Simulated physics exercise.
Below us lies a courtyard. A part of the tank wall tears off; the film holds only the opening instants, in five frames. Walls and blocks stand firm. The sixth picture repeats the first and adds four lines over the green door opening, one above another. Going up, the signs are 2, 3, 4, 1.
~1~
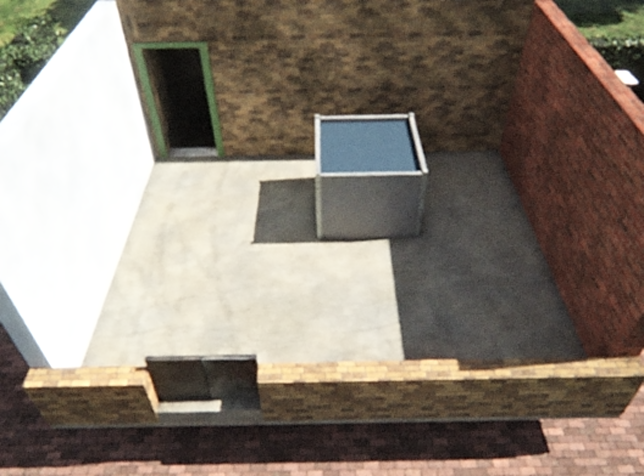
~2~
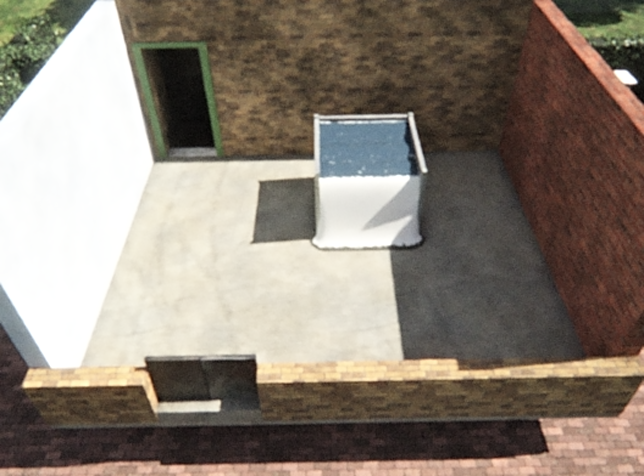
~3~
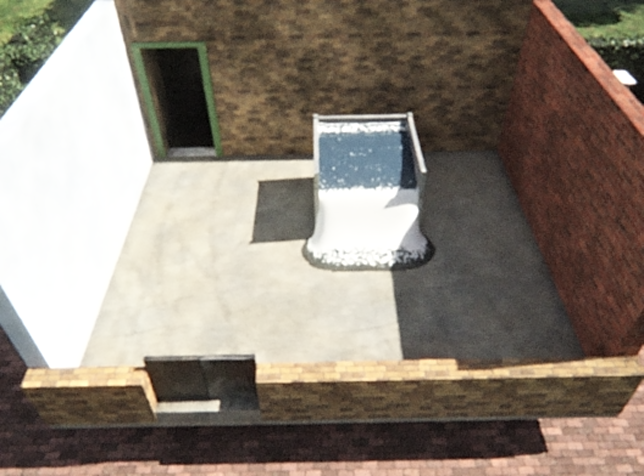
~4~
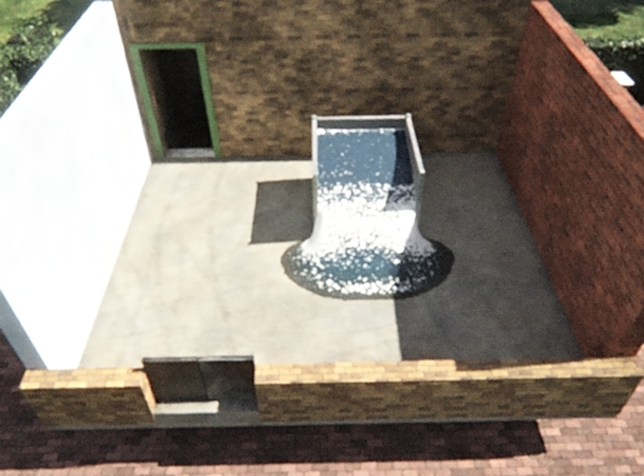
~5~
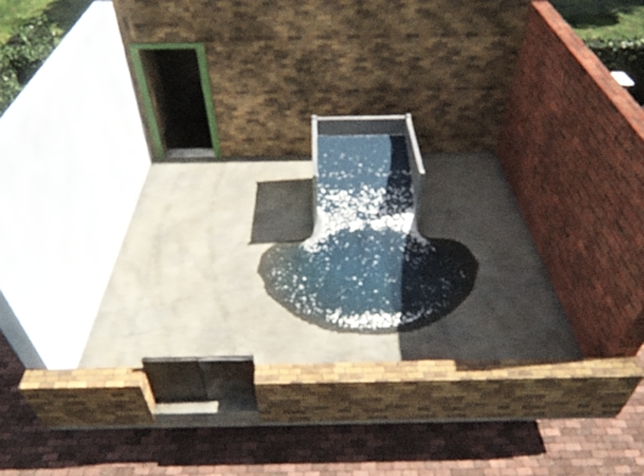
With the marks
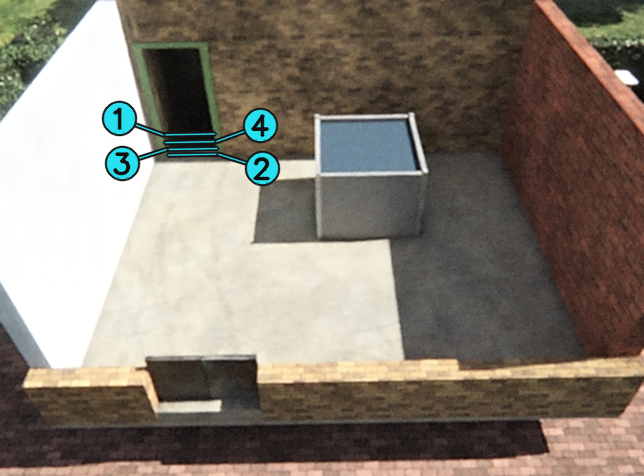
Water pouring from the open front of a raised tank and spreading in a rounded, foaming pool across a walled courtyard floor.
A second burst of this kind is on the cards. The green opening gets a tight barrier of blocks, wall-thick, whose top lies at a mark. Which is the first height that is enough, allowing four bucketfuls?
I would pick mark 3.
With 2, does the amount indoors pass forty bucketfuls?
No, less.
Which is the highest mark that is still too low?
2.
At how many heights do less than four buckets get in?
Three of them.
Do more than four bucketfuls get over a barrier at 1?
No, that is safe.
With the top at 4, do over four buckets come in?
No, not at all.
In cyan, 1 at (189, 134); 2 at (193, 154); 3 at (192, 149); 4 at (190, 142); from the bottom up 2, 3, 4, 1.
With 1, nothing gets over.
With 2, some 20 bucketfuls get in.
With 3, a splash gets over, under a bucket.
With 4, nothing gets over.
